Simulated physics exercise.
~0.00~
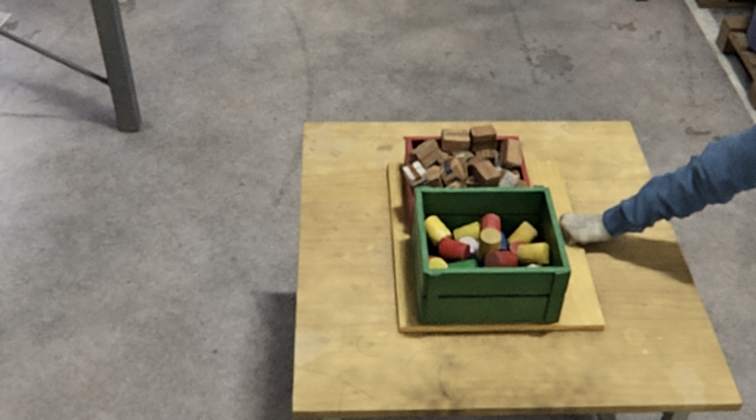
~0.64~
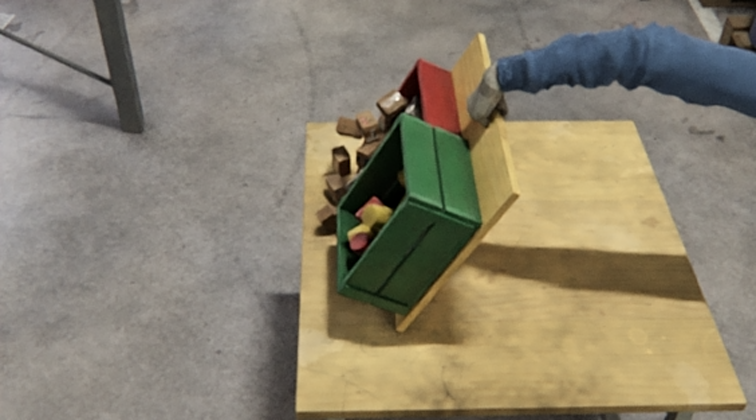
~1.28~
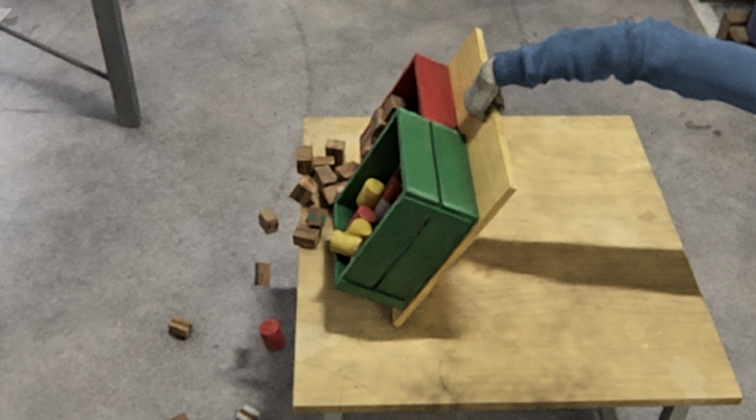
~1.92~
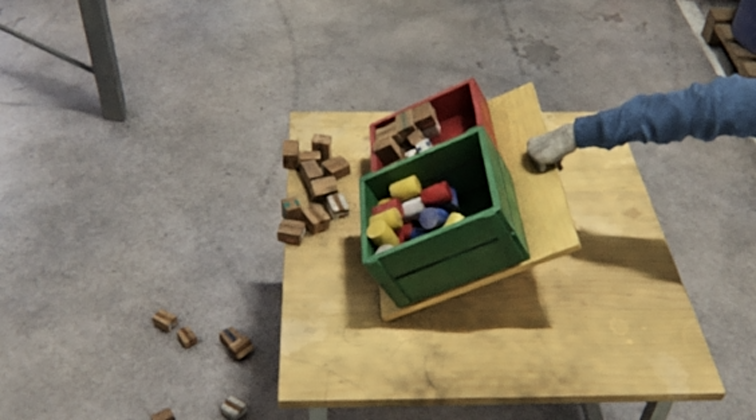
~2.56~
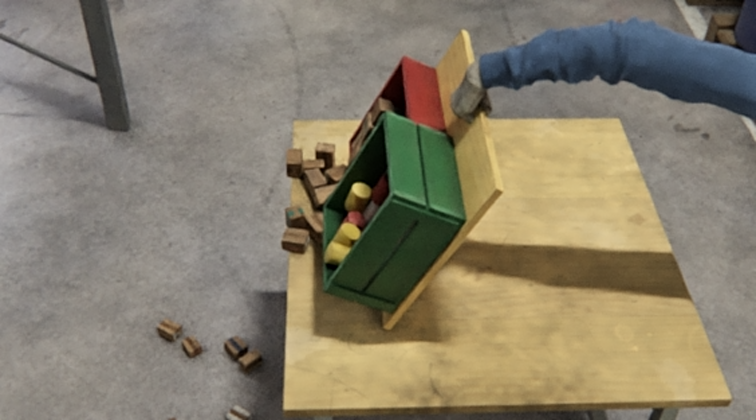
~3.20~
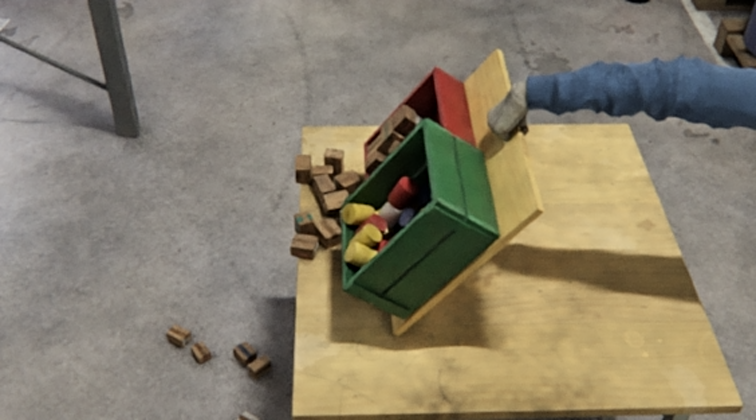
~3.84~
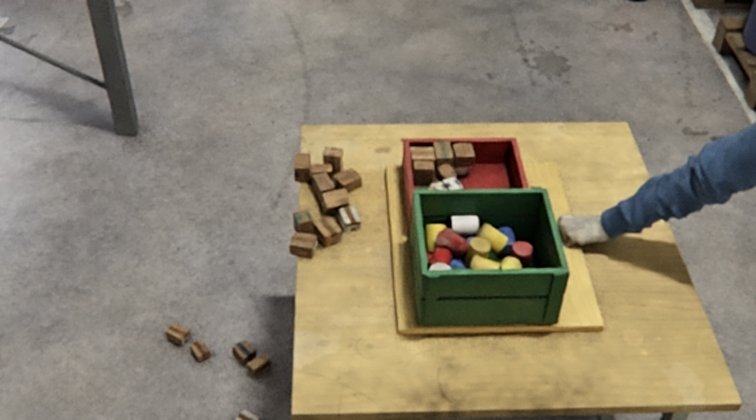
The clip opens on a green crate of colourful cylindrical jars and a red crate of small brown blocks, both fixed to a board on a wooden table. A gloved hand lifts the board's right end, tipping it steeply to the left, and brown blocks tumble from the red crate. Some settle on the table's left side while others drop to the floor, along with a red jar. The hand lowers the board partway, raises it steeply again, then lets it down flat. Finally, most jars remain in the green crate, while the red crate is much emptier.
